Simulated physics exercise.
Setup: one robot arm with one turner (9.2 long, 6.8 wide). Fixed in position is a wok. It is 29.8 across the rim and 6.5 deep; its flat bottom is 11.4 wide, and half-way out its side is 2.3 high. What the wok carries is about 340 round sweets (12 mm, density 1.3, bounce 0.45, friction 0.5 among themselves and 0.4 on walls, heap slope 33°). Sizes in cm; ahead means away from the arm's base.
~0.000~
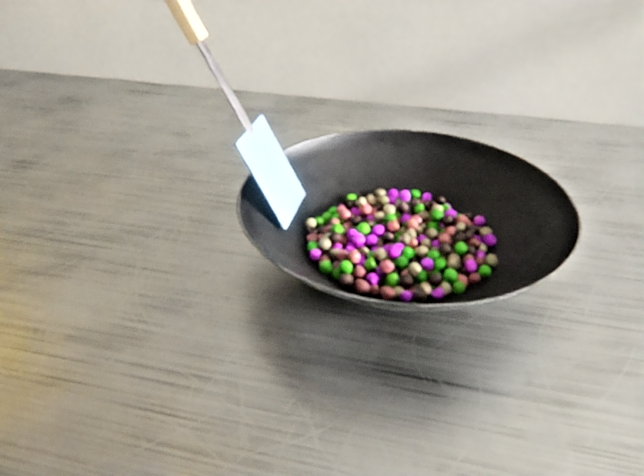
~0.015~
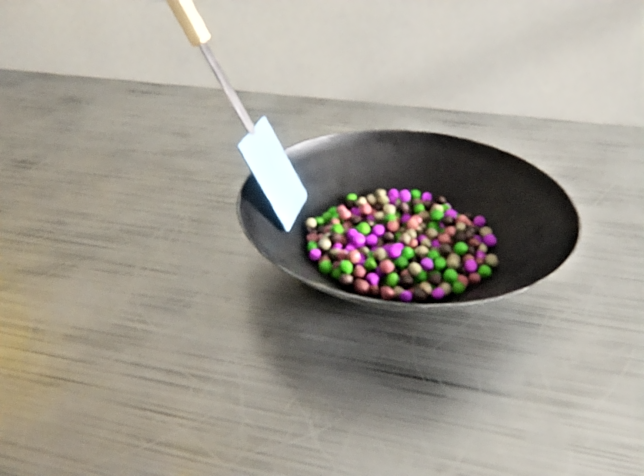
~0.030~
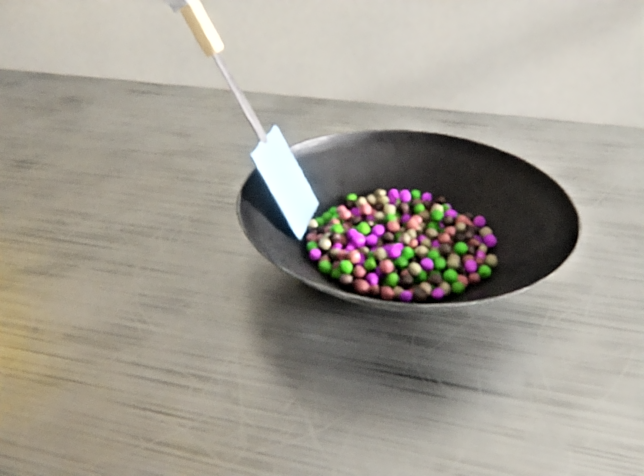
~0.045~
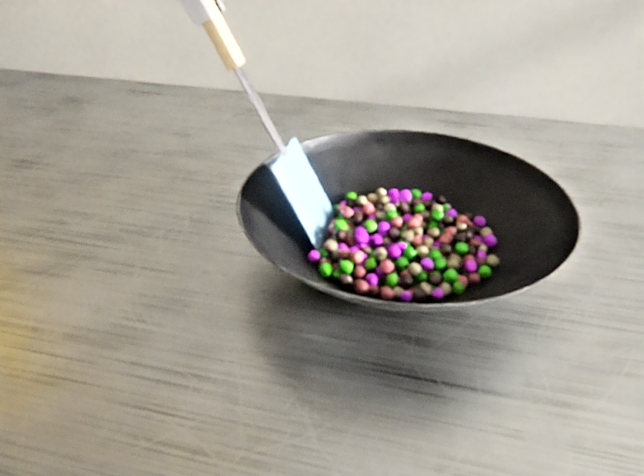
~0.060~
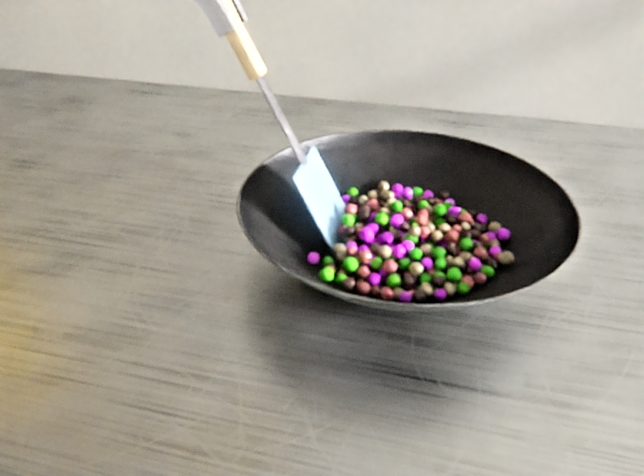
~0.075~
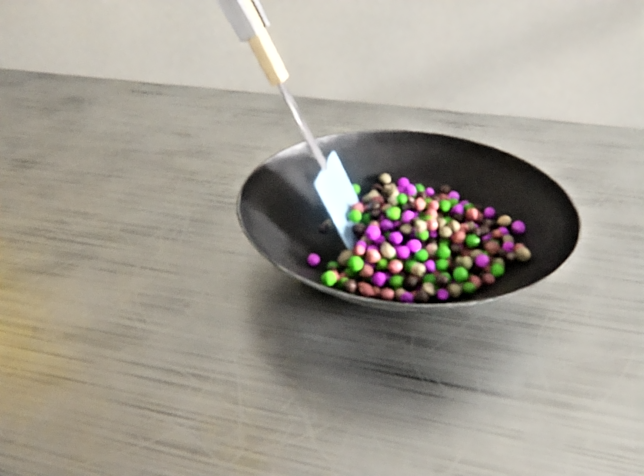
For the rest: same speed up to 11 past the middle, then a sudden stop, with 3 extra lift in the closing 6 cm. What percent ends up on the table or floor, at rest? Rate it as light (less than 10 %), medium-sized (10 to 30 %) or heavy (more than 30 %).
Rated heavy.
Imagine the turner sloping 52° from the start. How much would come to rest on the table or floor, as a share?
Near 35 %.
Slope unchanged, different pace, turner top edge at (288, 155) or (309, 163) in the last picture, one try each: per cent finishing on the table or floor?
Roughly 20 and 30 percent.
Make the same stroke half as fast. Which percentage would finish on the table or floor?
In that case some 25 per cent.
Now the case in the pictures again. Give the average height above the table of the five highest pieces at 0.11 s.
About 6 cm.
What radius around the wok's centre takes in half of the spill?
Roughly 52 cm from the middle.
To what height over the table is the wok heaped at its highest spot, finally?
About 4.0 centimetres.
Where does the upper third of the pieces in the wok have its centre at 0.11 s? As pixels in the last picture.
Roughly pixel (451, 228).
By 0.11 s, sloping 63°, highest piece 7 above the table; 342 in the wok.
By 0.15 s, sloping 63°, highest piece 8 above the table; 342 in the wok.
By 0.37 s, sloping 63°, highest piece 21 above the table; 212 in the wok, 45 on the table or floor, 85 on the blade or in flight.
By 1.42 s, sloping 63°, highest piece 4 above the table; 212 in the wok, 130 on the table or floor.
Final count, 212 in the wok, 130 on the table or floor. That is 38 % on the table or floor.
